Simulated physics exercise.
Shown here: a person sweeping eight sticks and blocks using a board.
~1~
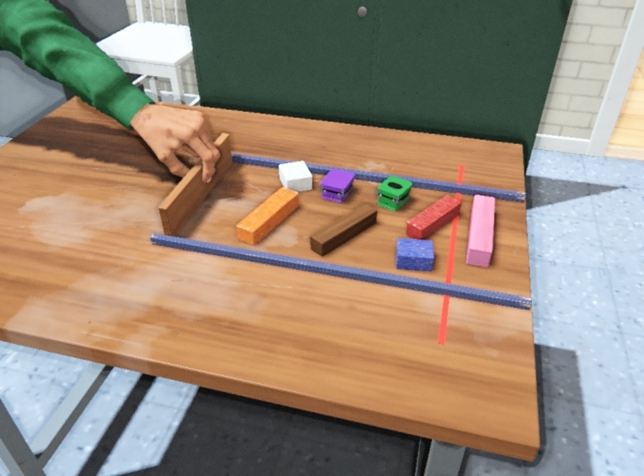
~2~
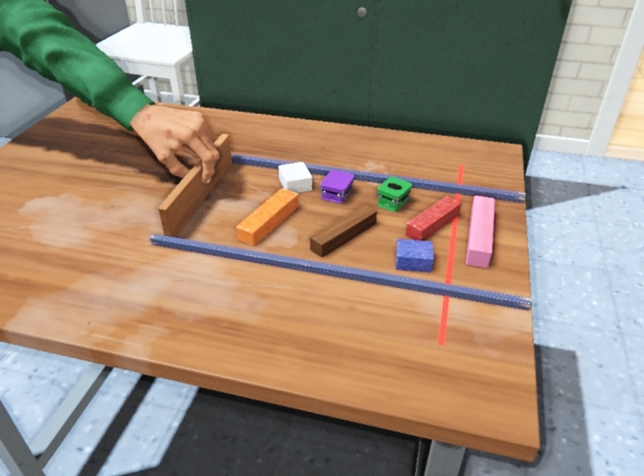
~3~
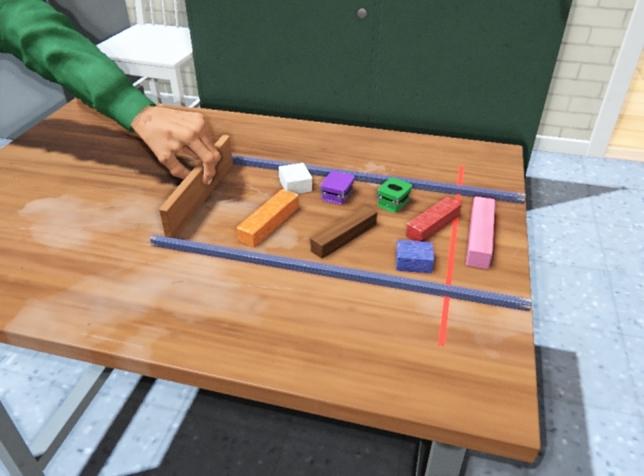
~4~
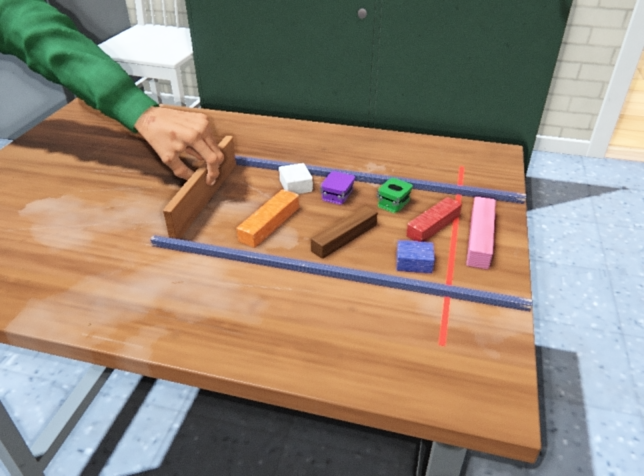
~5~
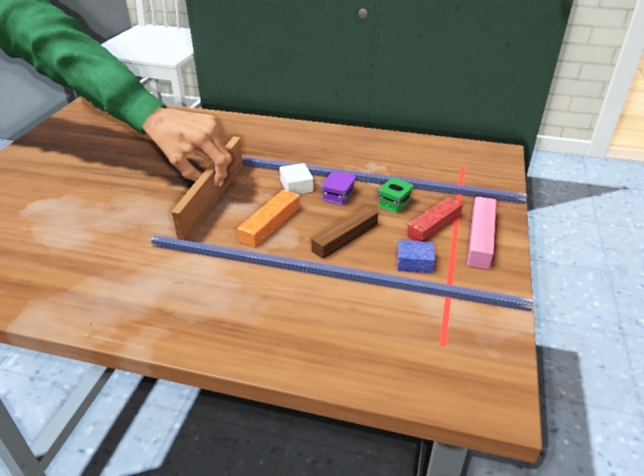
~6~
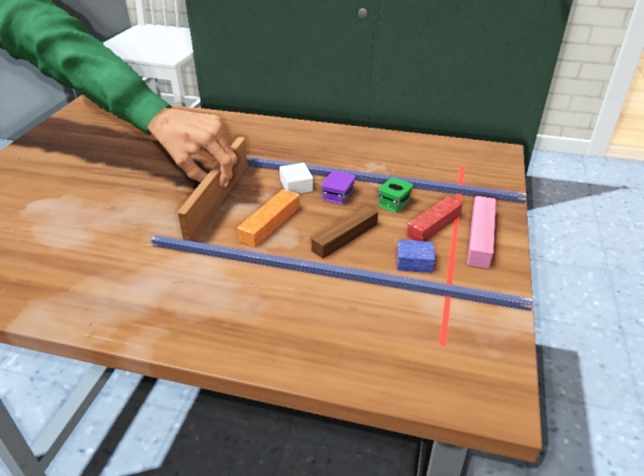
A hand in a green sleeve grips a wooden board on a brown table, seen from above at an angle in a tiled room with a dark green panel behind. Between two blue strips lie white, orange, purple, brown, green, red, blue and pink blocks and sticks, near a red line at right. The hand slides the board slightly rightward, while the blocks and camera stay still.
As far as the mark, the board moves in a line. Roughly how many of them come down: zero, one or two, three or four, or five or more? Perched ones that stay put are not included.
One or two.
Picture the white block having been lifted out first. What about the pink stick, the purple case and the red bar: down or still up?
Pink stick: Is gone; purple case: Is still there; red bar: Is still there.
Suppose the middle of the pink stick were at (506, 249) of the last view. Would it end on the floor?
Lab note: It goes off the edge.
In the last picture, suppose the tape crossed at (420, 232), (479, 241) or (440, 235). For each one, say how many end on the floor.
0, 4, 0.
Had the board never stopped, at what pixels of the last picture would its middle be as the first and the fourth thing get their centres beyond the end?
I'd say close to (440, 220), then close to (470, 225).
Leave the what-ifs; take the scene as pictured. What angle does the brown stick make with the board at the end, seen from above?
About 0°.
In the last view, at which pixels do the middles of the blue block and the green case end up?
First object: (513, 278); second object: (527, 207).
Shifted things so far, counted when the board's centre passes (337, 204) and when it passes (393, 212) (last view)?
At the first place 5, at the second 8.
Soon after, none off yet; pink stick at rest near (482, 230); red bar at rest near (435, 219); blue block at rest near (416, 256).
Then, none off yet; pink stick moved a little near (514, 238); red bar moved about its own width near (488, 231); blue block moved about its own width near (471, 268).
At rest, the number that fall off is one or two; fallen, pink stick.
